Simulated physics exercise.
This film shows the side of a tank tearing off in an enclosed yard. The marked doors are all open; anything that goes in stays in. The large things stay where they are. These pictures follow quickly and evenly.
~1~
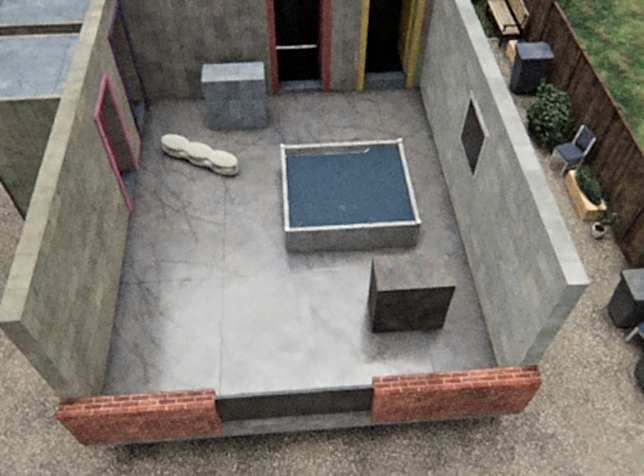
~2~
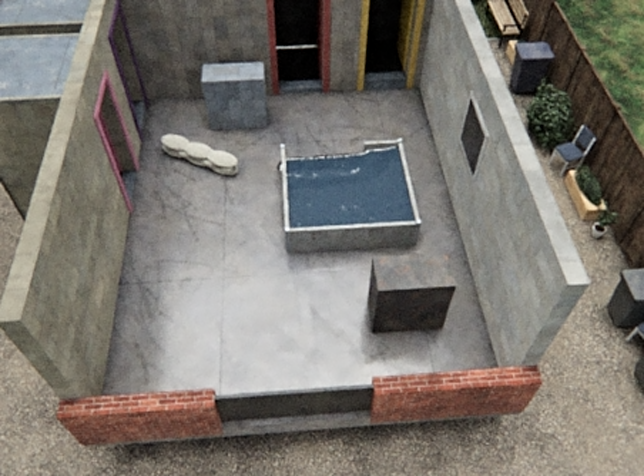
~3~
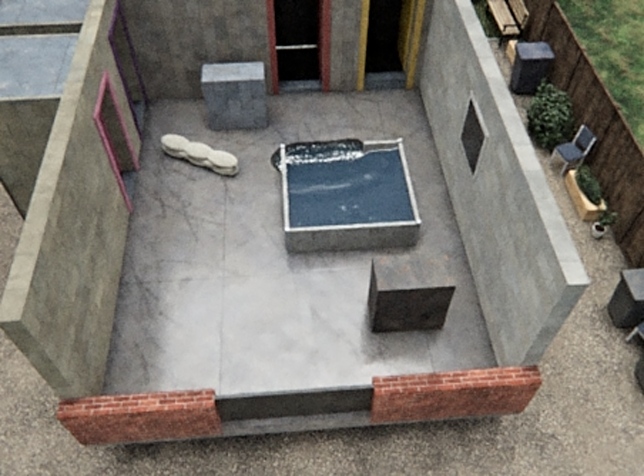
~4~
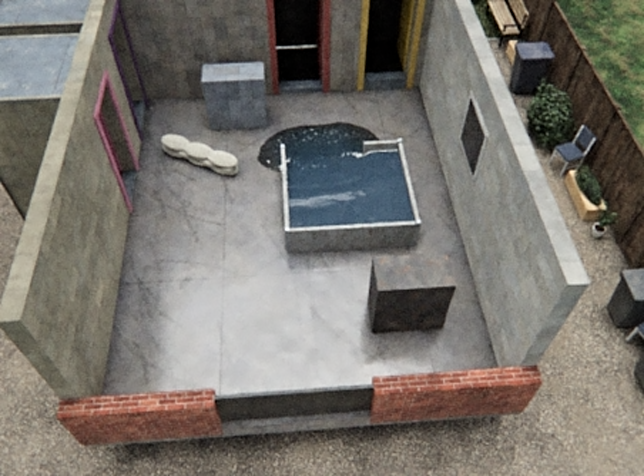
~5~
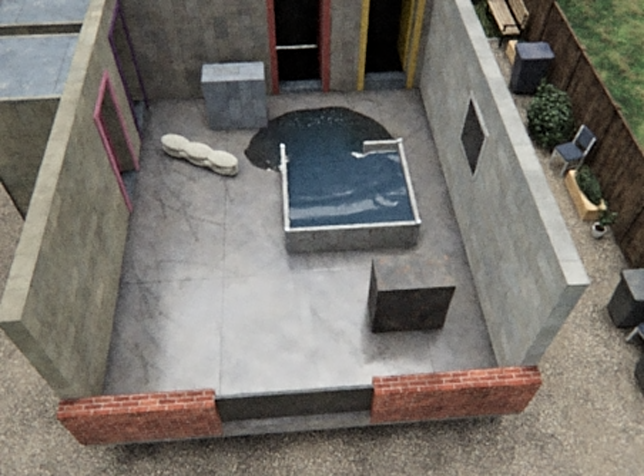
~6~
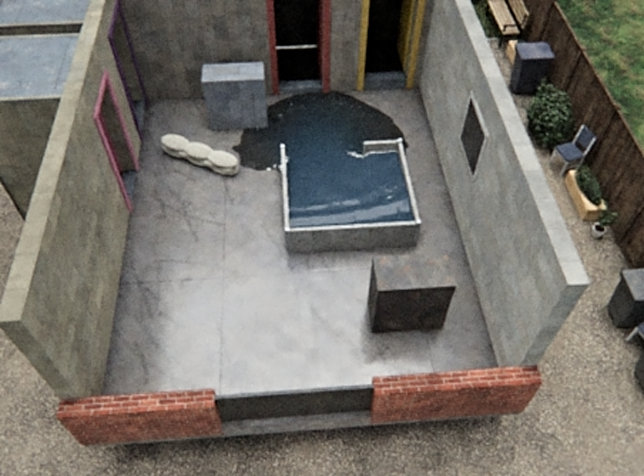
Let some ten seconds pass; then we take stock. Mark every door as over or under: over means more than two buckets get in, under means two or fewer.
Purple door - under; yellow door - under; pink door - under; red door - over.
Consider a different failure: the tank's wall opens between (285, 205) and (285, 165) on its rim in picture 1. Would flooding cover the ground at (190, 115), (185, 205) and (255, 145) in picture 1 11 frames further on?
In turn: Untouched, then inundated, then inundated.
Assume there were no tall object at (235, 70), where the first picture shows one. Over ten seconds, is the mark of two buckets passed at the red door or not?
The red door breaks the limit.
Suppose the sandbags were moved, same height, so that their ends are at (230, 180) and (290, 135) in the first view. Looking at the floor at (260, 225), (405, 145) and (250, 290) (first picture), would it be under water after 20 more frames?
Soaked, soaked, soaked.
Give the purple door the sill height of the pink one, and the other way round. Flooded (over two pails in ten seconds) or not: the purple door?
My call is that purple breaks the threshold.
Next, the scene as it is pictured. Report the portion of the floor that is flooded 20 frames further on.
Near 35 in a hundred.
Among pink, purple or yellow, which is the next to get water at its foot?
It's the yellow one.
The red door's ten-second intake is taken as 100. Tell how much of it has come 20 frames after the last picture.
By then roughly 95 percent of the ten-second total is in.
A moment on, water covers 20 % of the floor; the purple door not reached, the yellow door wet at the sill, nothing in, the pink door not reached, the red door over two buckets in.
Next, water covers 25 % of the floor; the purple door not reached, the yellow door wet at the sill, nothing in, the pink door not reached, the red door far over two buckets in.
Then, water covers 35 % of the floor; the purple door wet at the sill, nothing in, the yellow door wet at the sill, nothing in, the pink door wet at the sill, nothing in, the red door far over two buckets in.
Later, water covers 55 % of the floor; the purple door under two buckets in, the yellow door wet at the sill, nothing in, the pink door under two buckets in, the red door far over two buckets in.
In the end, water covers 90 % of the floor; the purple door under two buckets in, the yellow door wet at the sill, nothing in, the pink door under two buckets in, the red door far over two buckets in.
